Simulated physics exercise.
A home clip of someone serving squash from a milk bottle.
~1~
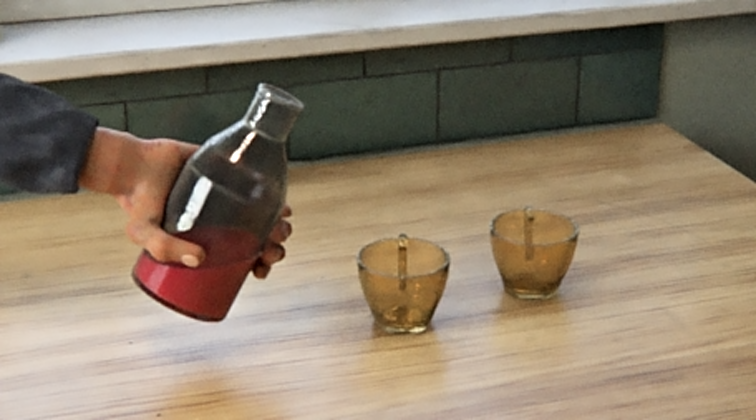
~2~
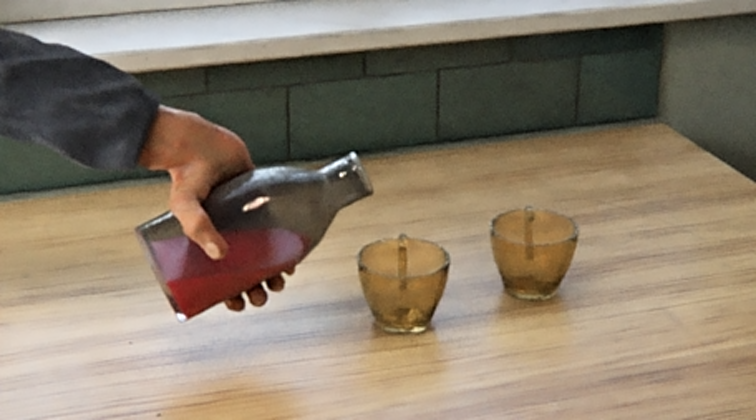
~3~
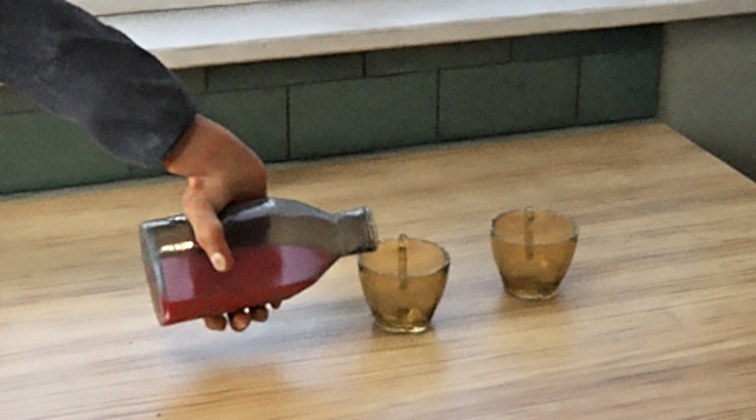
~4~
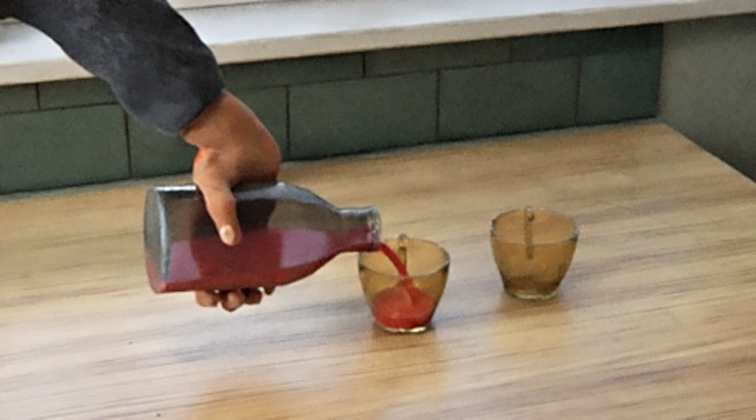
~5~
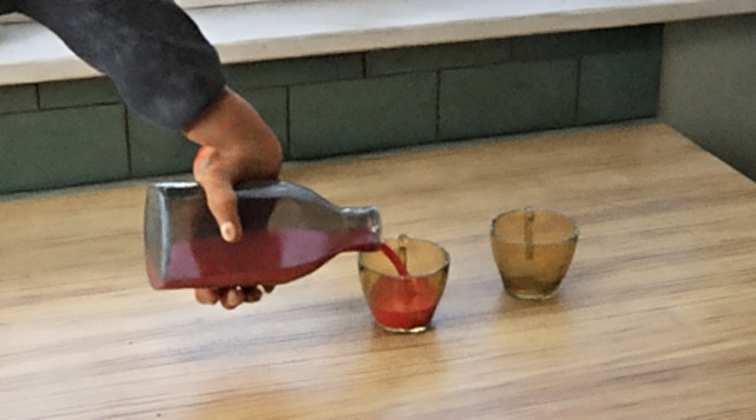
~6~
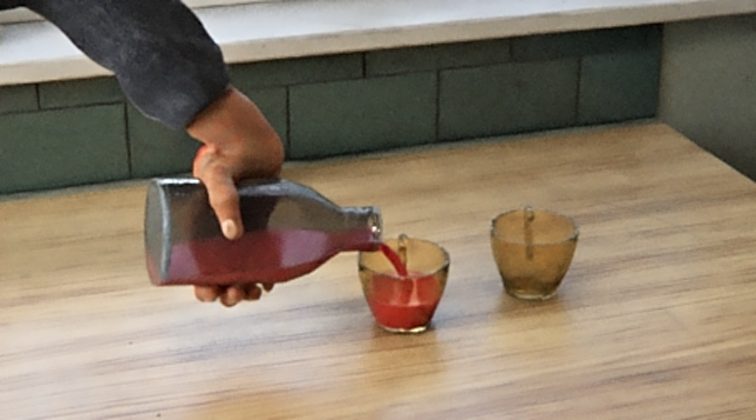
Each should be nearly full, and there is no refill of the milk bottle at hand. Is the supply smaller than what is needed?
Yes, it is smaller.
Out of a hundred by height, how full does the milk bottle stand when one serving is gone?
Level: Near 5 per cent.
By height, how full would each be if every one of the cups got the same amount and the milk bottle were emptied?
Close to 65 %.
A moment on, the first is about two thirds full.
Further on, the first is done and the milk bottle has about a quarter of its load.
When it is over, the milk bottle is empty with one filled and the next at about a quarter of a serving.
